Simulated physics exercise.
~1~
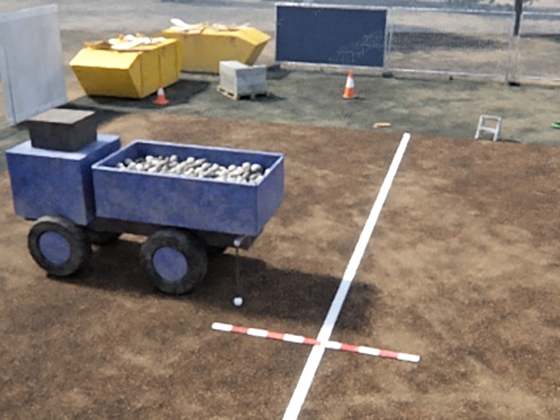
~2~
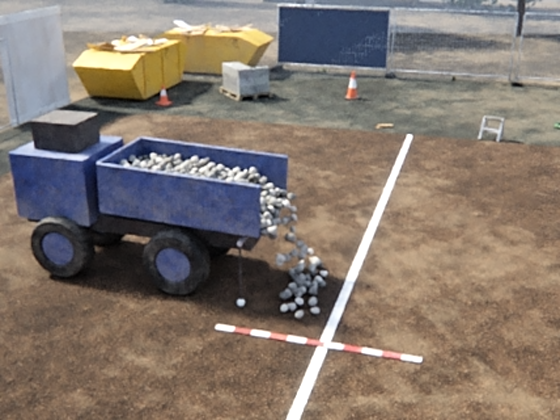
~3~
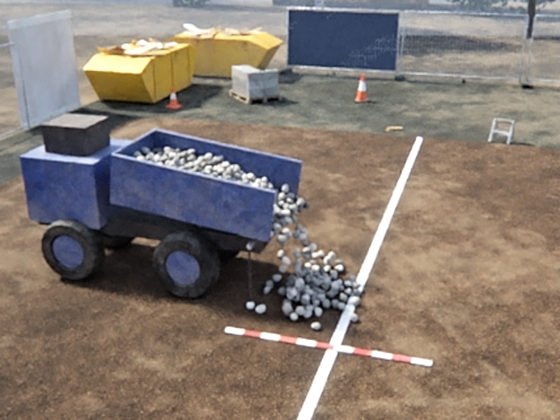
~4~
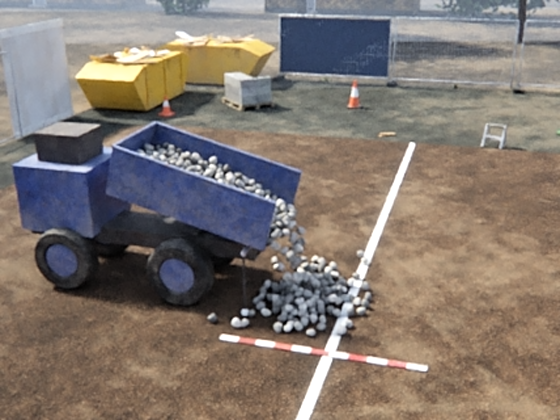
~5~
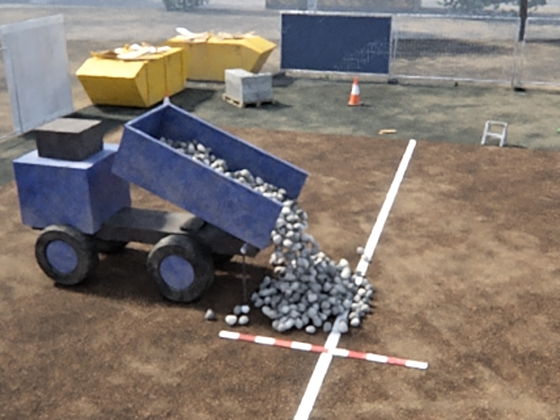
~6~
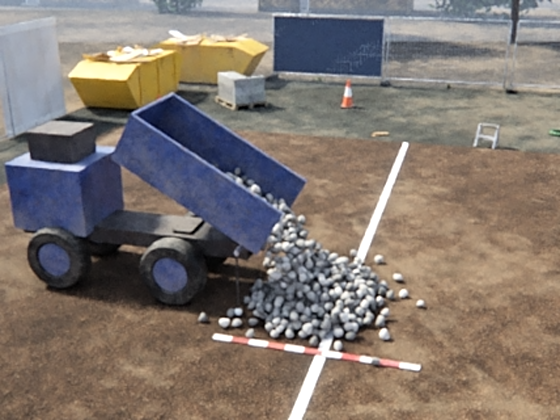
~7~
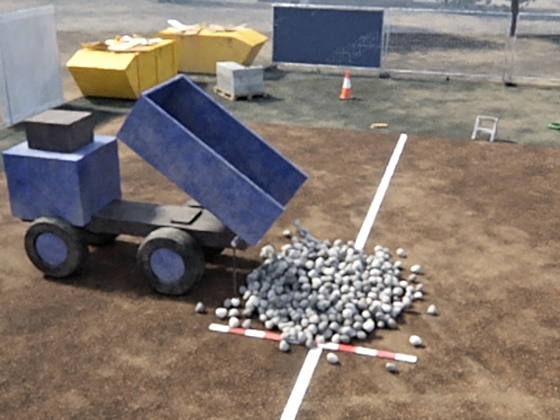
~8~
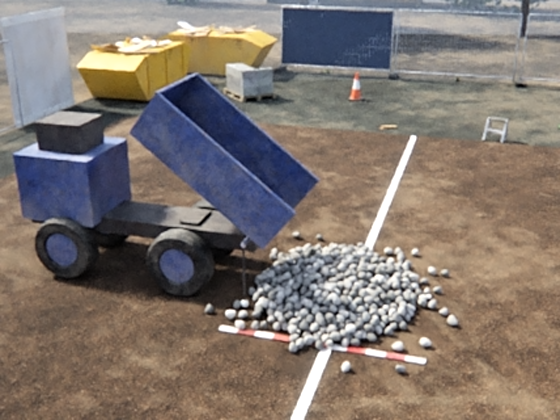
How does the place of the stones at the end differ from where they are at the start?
At the start the stones are loaded in the blue bed on the left. At the end they lie lower and further right, in a spread heap on the ground across the white line.
